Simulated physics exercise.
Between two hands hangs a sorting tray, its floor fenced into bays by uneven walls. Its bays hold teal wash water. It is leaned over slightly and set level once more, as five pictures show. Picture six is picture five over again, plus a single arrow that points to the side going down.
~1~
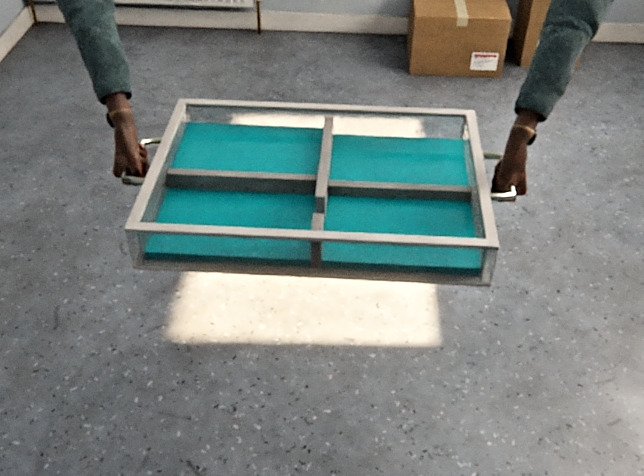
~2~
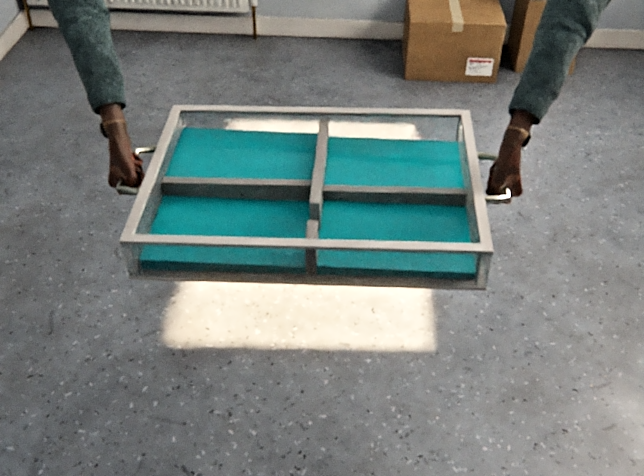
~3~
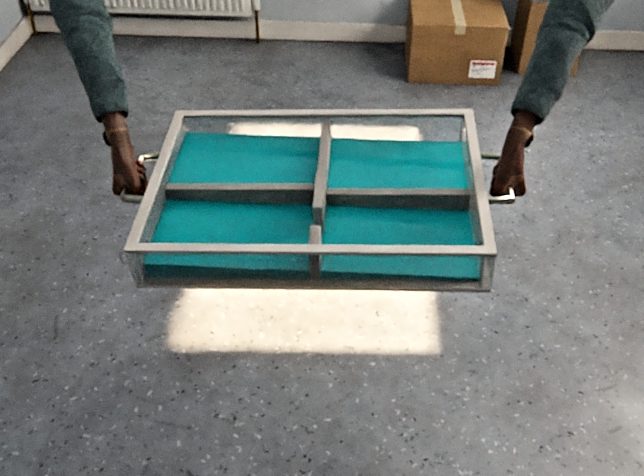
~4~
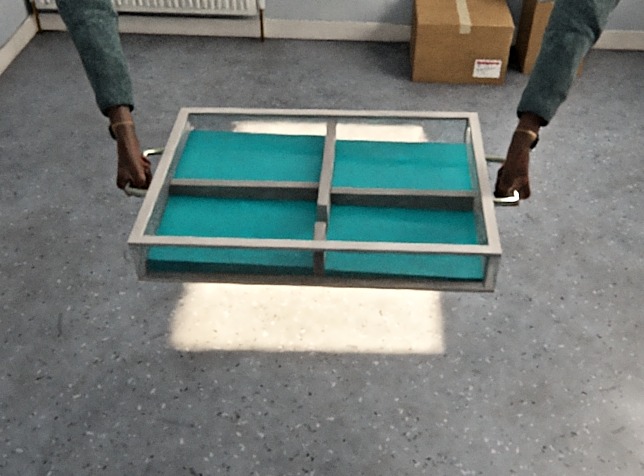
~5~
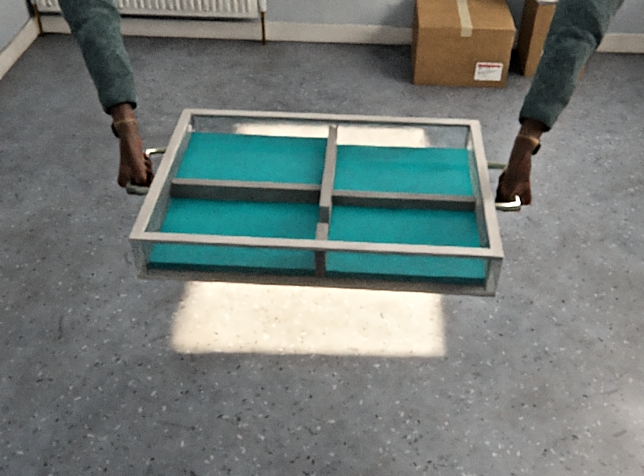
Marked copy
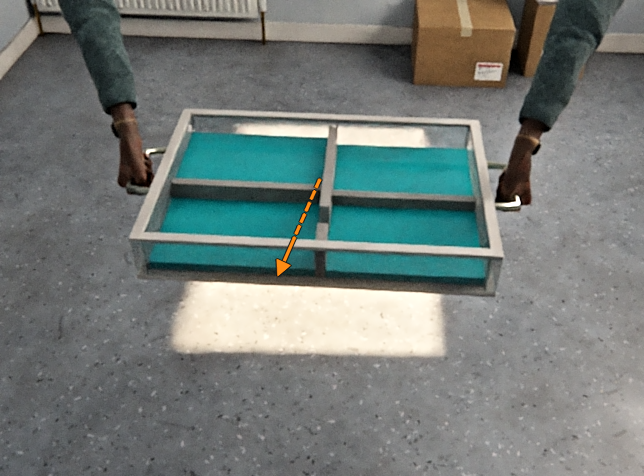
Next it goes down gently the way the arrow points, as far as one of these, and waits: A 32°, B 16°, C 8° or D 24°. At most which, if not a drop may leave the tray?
B is the one.
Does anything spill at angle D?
Yes, it does.
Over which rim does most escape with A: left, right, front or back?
Over the front one.
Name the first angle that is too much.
D it is.
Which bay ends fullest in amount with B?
It is the front left one.
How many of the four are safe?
Two of them.
The arrow ends at (279, 270).
With A, about 58 % goes over the rim.
With B, nothing spills; the front left bay holds the most.
With C, nothing spills; the back left bay holds the most.
With D, about 25 % goes over the rim.
